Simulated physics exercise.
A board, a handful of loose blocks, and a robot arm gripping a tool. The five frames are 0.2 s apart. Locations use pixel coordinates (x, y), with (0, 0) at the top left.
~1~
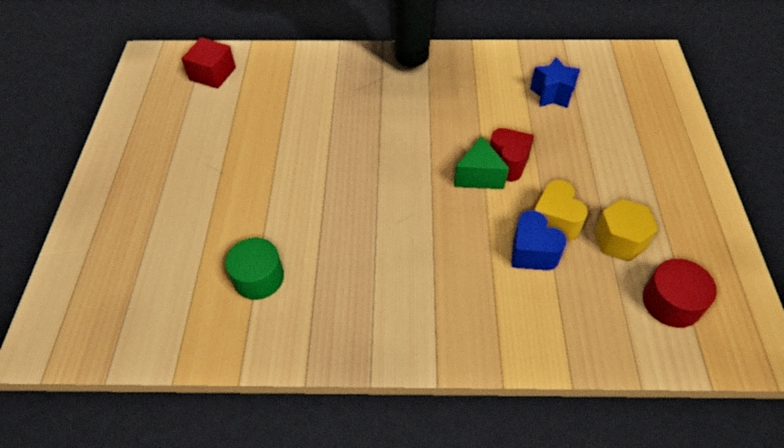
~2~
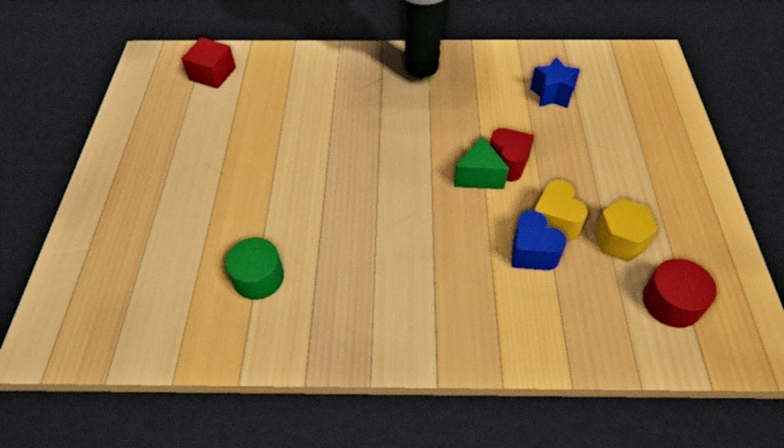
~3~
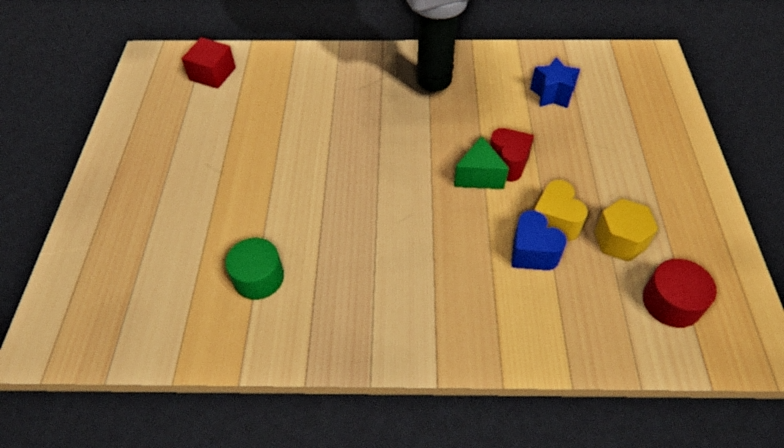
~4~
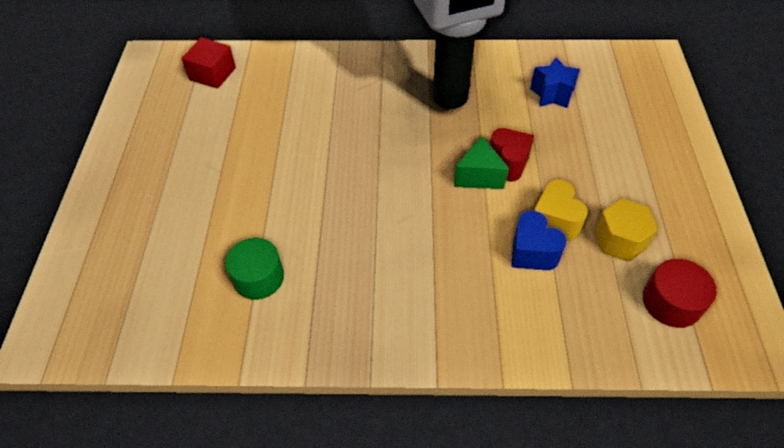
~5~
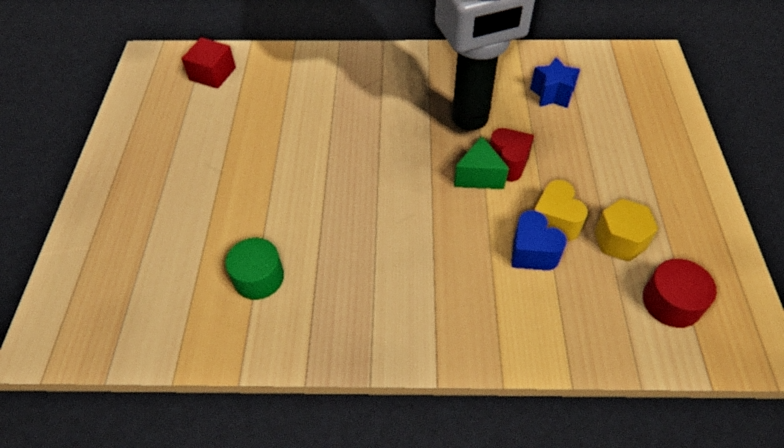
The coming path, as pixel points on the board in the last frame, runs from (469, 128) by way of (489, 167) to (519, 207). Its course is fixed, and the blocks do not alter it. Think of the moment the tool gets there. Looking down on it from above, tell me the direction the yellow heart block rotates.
It twists clockwise.
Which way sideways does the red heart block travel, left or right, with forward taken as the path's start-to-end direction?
It's going to go left.
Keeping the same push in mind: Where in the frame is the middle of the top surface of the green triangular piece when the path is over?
The centre of its top face lies at (488, 196).
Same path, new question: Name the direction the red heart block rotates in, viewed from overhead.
Anticlockwise.
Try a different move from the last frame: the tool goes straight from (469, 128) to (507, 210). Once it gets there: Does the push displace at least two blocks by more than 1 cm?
It seems so.
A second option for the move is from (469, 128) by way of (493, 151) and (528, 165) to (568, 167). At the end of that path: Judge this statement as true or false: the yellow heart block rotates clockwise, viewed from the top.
My answer: True.
On the path given first. One third of the way, tool at (483, 145); green triangular piece at (483, 167); red heart block at (523, 150), turned 15° anticlockwise.
Two thirds of the way, tool at (500, 171); green triangular piece at (485, 185), turned 65° clockwise; red heart block at (545, 164), turned 60° anticlockwise.
At the end, tool at (521, 198); green triangular piece at (488, 196), turned 110° clockwise; red heart block at (558, 169), turned 110° anticlockwise; blue heart block still; yellow heart block at (569, 205), turned 25° clockwise.
